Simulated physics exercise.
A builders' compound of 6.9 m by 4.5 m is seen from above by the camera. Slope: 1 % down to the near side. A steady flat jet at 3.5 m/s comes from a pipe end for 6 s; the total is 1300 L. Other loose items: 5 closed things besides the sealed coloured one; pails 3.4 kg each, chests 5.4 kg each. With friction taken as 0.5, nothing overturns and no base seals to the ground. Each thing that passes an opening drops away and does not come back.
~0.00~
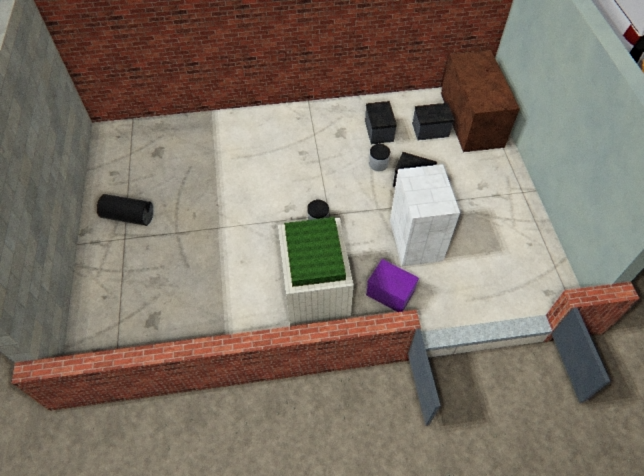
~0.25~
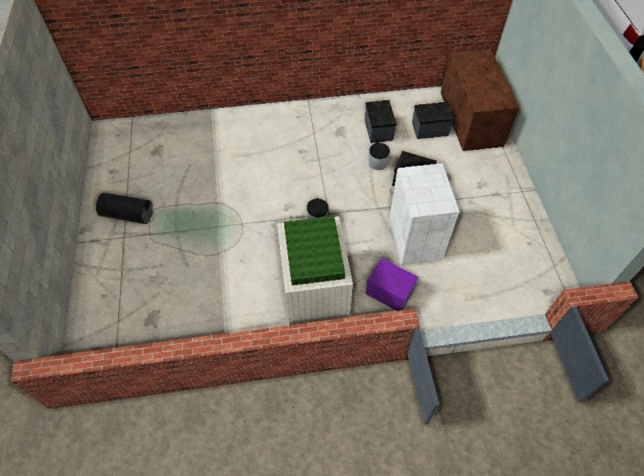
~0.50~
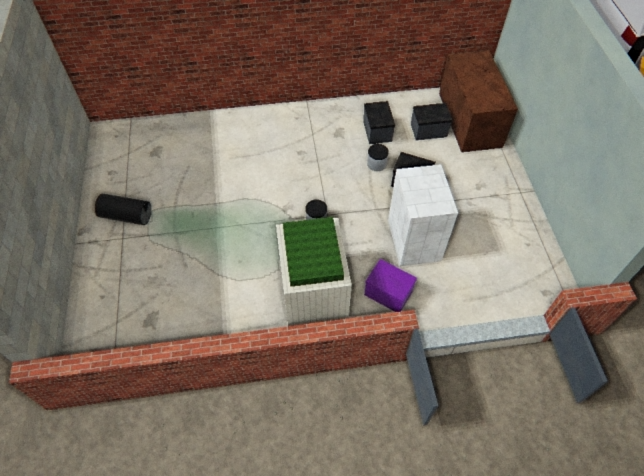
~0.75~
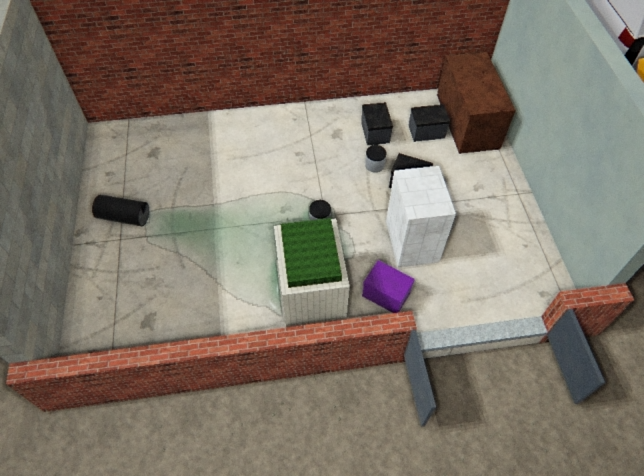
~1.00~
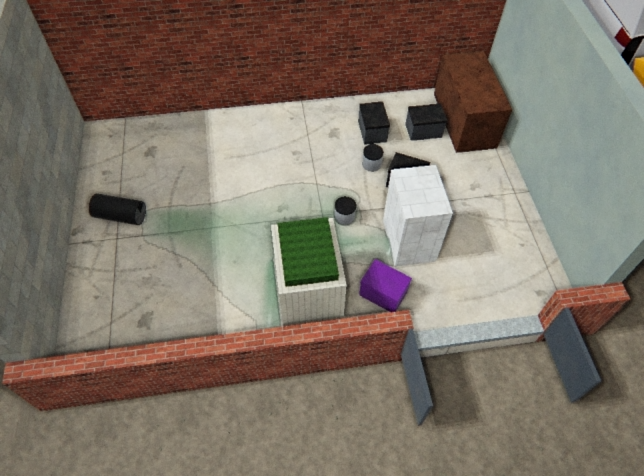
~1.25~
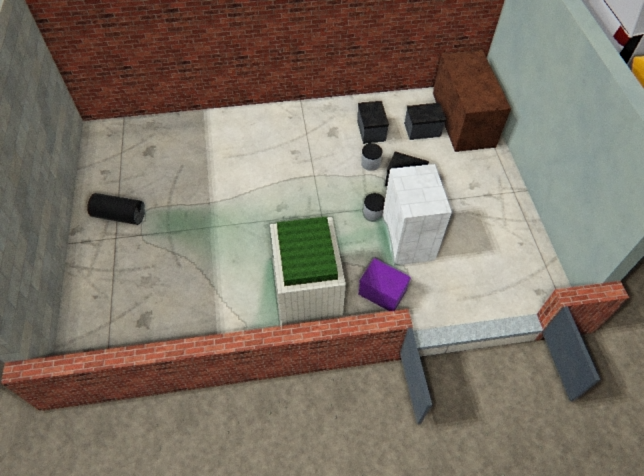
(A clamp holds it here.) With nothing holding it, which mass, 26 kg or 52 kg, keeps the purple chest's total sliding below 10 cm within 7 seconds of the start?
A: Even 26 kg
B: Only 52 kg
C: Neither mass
(B) Only 52 kg.
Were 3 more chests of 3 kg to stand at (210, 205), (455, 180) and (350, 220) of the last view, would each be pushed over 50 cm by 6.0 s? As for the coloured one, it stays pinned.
Well, the first one's too far, the next one's too far and the last one's too far.
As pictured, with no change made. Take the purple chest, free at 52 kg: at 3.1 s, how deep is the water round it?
Close to 8 cm deep.
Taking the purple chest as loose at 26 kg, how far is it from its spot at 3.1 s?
30 cm.
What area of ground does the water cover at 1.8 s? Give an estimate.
About 7.5 m2 is covered.
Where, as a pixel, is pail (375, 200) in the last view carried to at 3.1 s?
Somewhere near (501, 168) in the last view.
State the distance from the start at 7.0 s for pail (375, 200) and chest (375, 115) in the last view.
So you get 300 cm for the one named first, 120 cm for the other.
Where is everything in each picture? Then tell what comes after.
In the first frame, the purple chest at (393, 279) rests on the ground; water covers 0.0 m2; 0 of 6 have shifted.
In the second frame, the purple chest at (393, 278), on the bottom; water covers 0.9 m2; 0 of 6 have shifted.
In the third frame, the purple chest at (391, 279), on the bottom; water covers 2.1 m2; 0 of 6 have shifted.
In the fourth frame, the purple chest at (389, 280), on the bottom; water covers 3.2 m2; 1 of 6 have shifted.
In the fifth frame, the purple chest at (386, 279), on the bottom; 4.3 m2 under water; 1 of 6 have shifted.
In the sixth frame, the purple chest at (385, 278) rests on the ground; 5.3 m2 under water; 1 of 6 have shifted.
After 1.8 s the purple chest would be 1 cm from its start with 26 kg and 0 cm from its start with 52 kg; 5 cm of water round it then.
After 3.1 s the purple chest would be 28 cm from its start with 26 kg and 0 cm from its start with 52 kg; 8 cm of water round it then.
After 4.9 s the purple chest would be 45 cm from its start with 26 kg and 0 cm from its start with 52 kg; 10 cm of water round it then.
After 7.0 s the purple chest would be 108 cm from its start with 26 kg and 0 cm from its start with 52 kg; 11 cm of water round it then.
